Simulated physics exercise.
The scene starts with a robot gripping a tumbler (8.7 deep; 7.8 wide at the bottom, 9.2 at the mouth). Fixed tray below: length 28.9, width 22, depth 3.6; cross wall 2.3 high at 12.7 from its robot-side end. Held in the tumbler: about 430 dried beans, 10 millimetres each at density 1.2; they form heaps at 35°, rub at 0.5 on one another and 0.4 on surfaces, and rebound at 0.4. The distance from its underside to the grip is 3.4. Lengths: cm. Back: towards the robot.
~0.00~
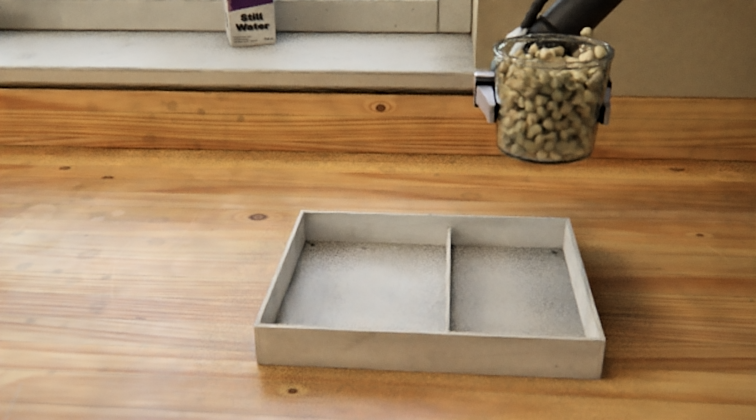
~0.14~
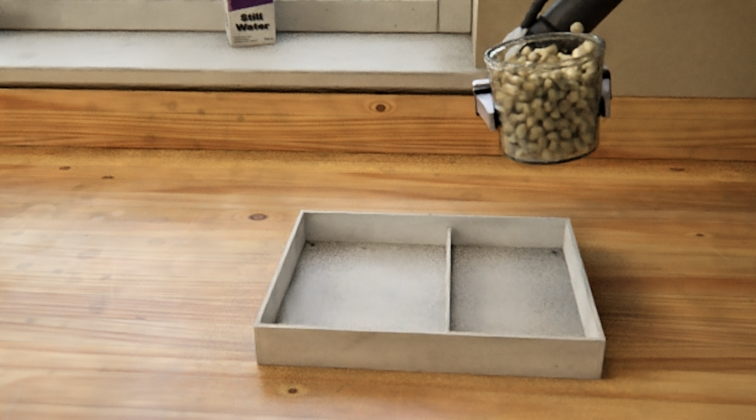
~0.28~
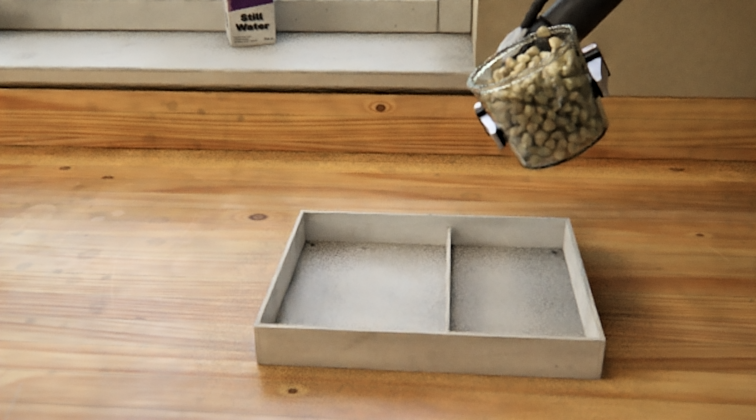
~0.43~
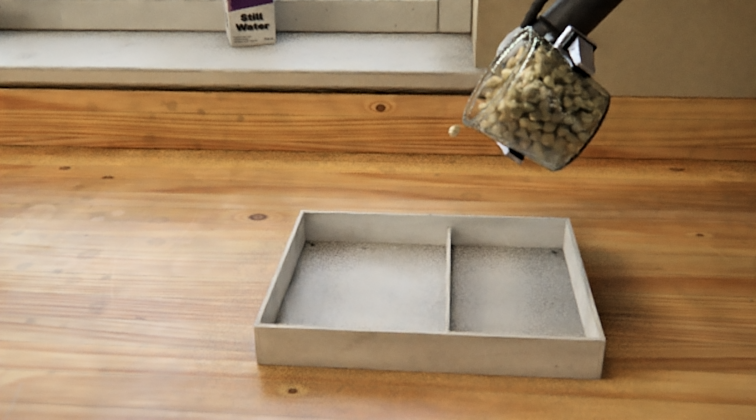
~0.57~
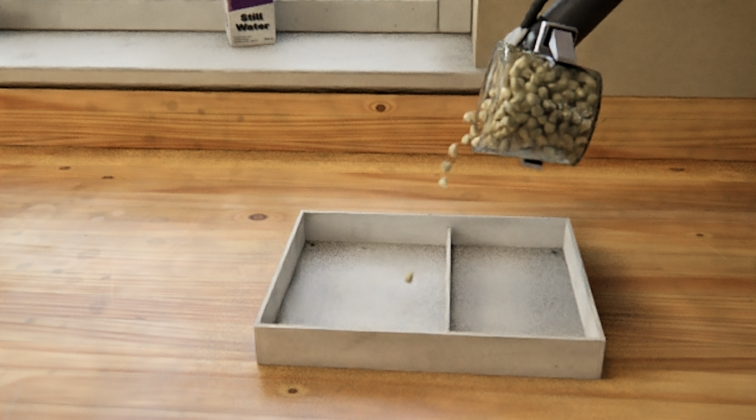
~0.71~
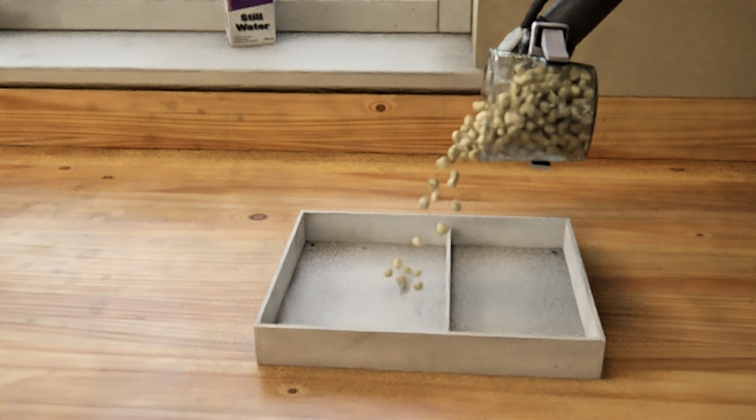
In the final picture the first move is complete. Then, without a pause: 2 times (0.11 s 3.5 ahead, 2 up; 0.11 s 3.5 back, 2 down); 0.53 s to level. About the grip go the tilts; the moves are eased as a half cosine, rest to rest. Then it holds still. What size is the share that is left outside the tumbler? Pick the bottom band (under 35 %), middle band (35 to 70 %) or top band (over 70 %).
Top band.
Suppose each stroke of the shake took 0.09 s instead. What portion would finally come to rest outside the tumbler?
In that case around 100 per cent.
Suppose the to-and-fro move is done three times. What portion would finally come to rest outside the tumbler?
Estimate: Around 100 %.
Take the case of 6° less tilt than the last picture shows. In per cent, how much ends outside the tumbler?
It would be near 85 per cent.
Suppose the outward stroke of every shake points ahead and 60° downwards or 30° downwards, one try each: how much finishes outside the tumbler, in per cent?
About 45 and 70 per cent.
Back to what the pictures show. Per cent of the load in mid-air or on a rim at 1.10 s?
Around 3 per cent of the load.
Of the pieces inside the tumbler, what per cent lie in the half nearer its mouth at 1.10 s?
Estimate: Around 95 %.
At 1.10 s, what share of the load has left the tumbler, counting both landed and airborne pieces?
Roughly 85 per cent by then.
After 1.10 s, tilted 86° forward, highest piece 19 above the table; 353 in the far-side part, 61 in the tumbler, 3 in the robot-side part, 12 in flight or on a rim.
After 1.49 s, tilted 25° forward, highest piece 21 above the table; 399 in the far-side part, 18 in the tumbler, 10 in the robot-side part, 2 on the table or floor.
After 1.88 s, level, highest piece 20 above the table; 399 in the far-side part, 18 in the tumbler, 10 in the robot-side part, 2 on the table or floor.
After 2.93 s, level, highest piece 20 above the table; 399 in the far-side part, 18 in the tumbler, 10 in the robot-side part, 2 on the table or floor.
In the end, 399 in the far-side part, 18 in the tumbler, 10 in the robot-side part, 2 on the table or floor. That is 96 % outside the tumbler.
